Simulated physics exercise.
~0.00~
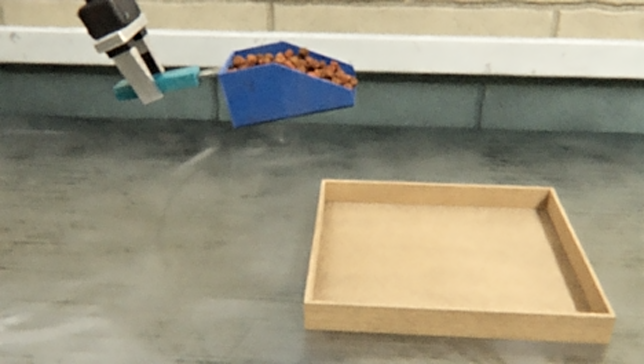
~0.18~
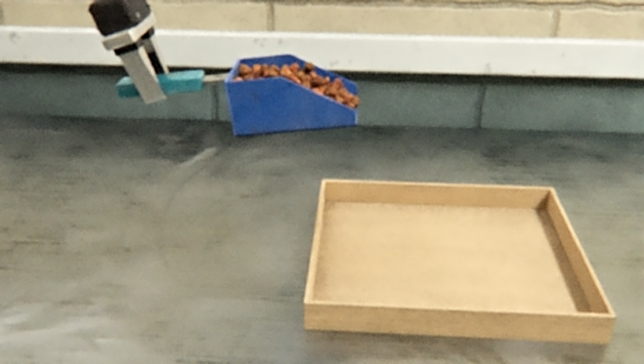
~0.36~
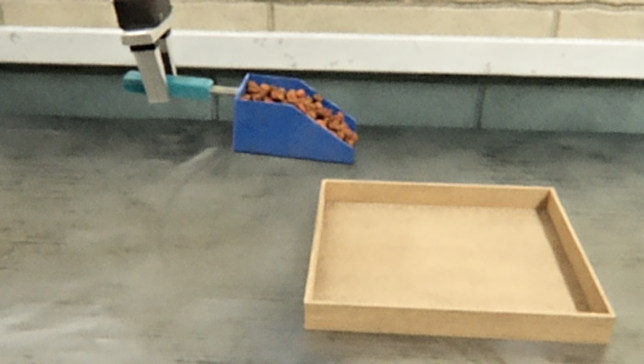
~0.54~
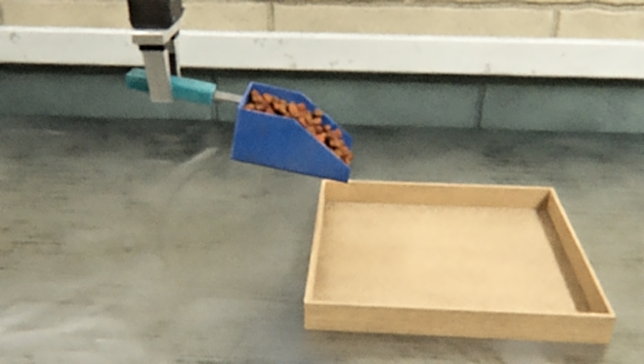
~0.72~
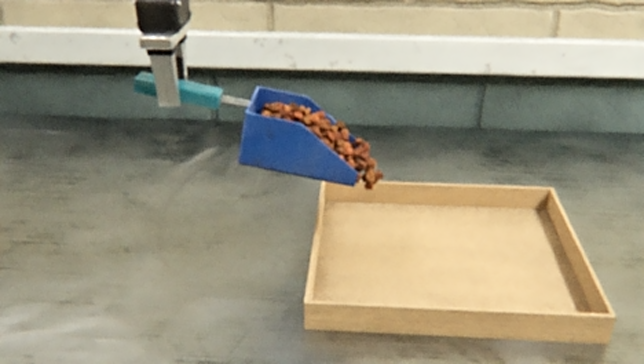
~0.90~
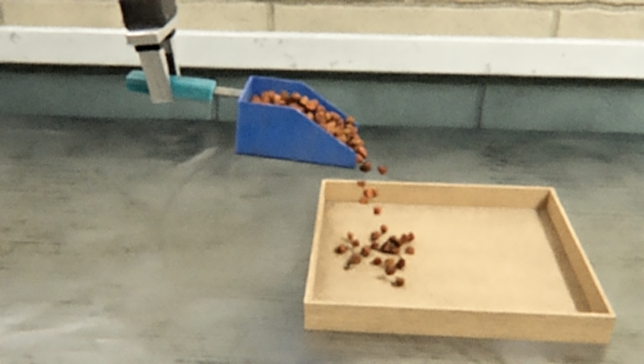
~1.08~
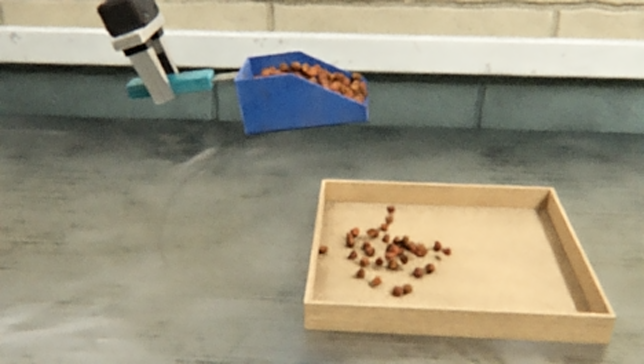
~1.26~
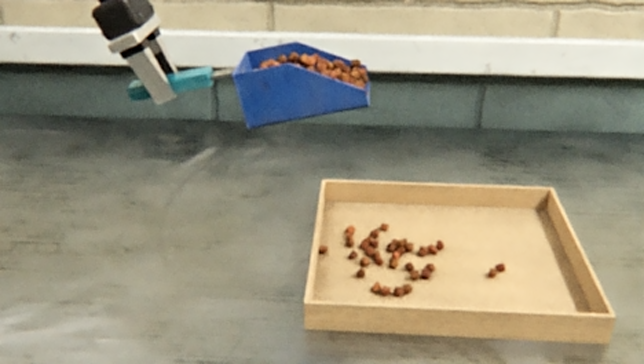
Blue scoop held by a robotic gripper tipping some brown pellets into a shallow tray, then tilting back with most still inside.
